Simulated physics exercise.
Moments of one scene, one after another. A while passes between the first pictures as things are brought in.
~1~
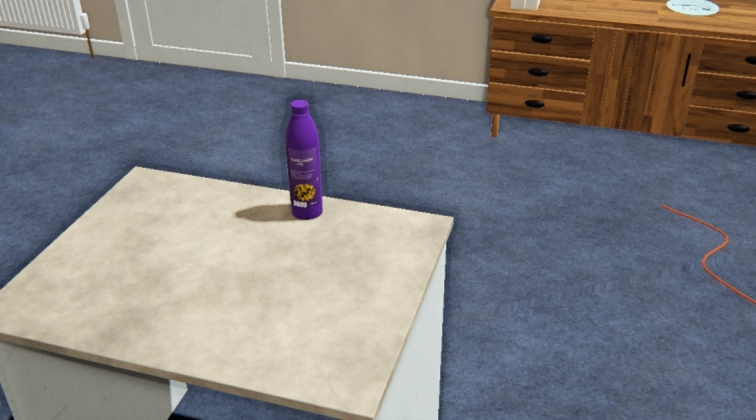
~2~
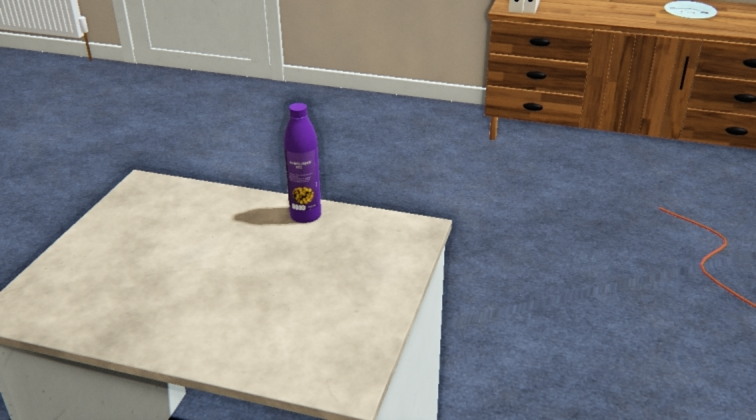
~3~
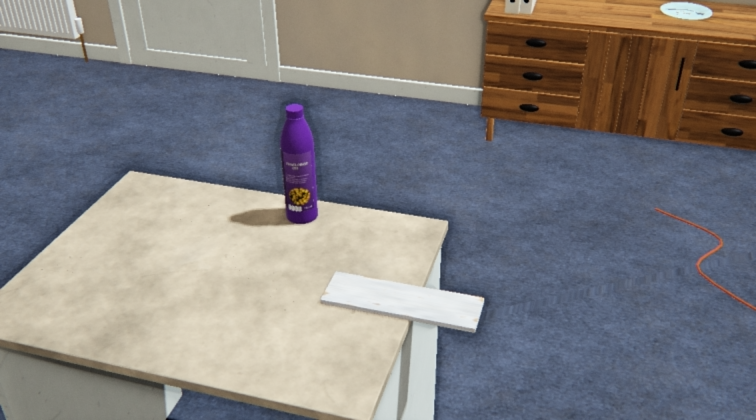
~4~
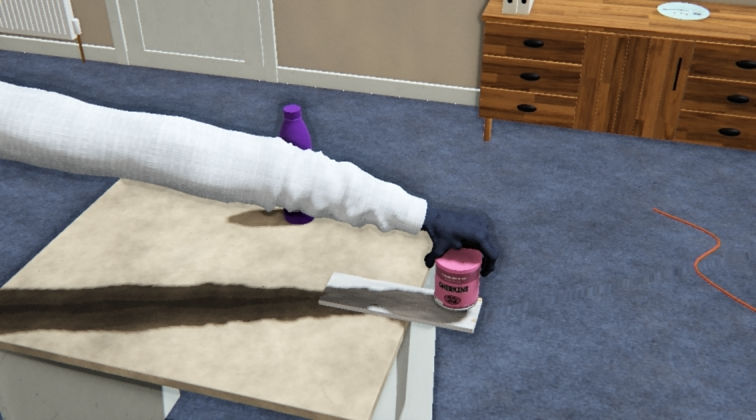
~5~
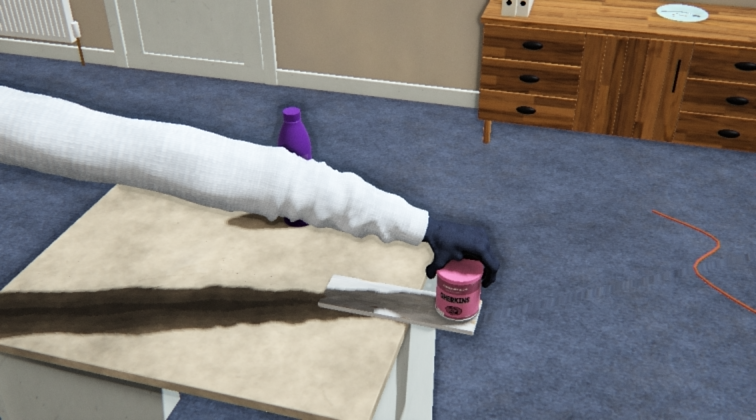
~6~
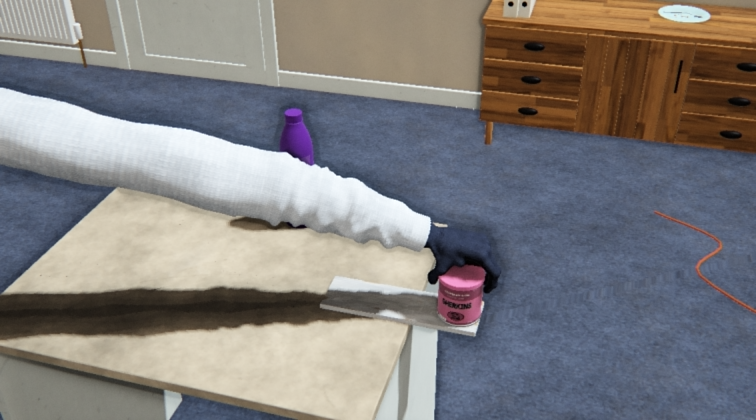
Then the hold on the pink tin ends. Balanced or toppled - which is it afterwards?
Toppled.
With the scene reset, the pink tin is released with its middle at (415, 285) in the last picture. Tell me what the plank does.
It stays put.
Then, 0.40 s later than the last frame, pink tin now down on the floor or falling; white plank on its side.
Then, 0.50 s later than the last frame, white plank now down on the floor or falling.
Then, 0.60 s later than the last frame, things are still on the move.
Then, 0.80 s later than the last frame, as before.
When it is over, down on the floor or falling, white plank and pink tin; purple bottle as before. The plank tips off the edge.
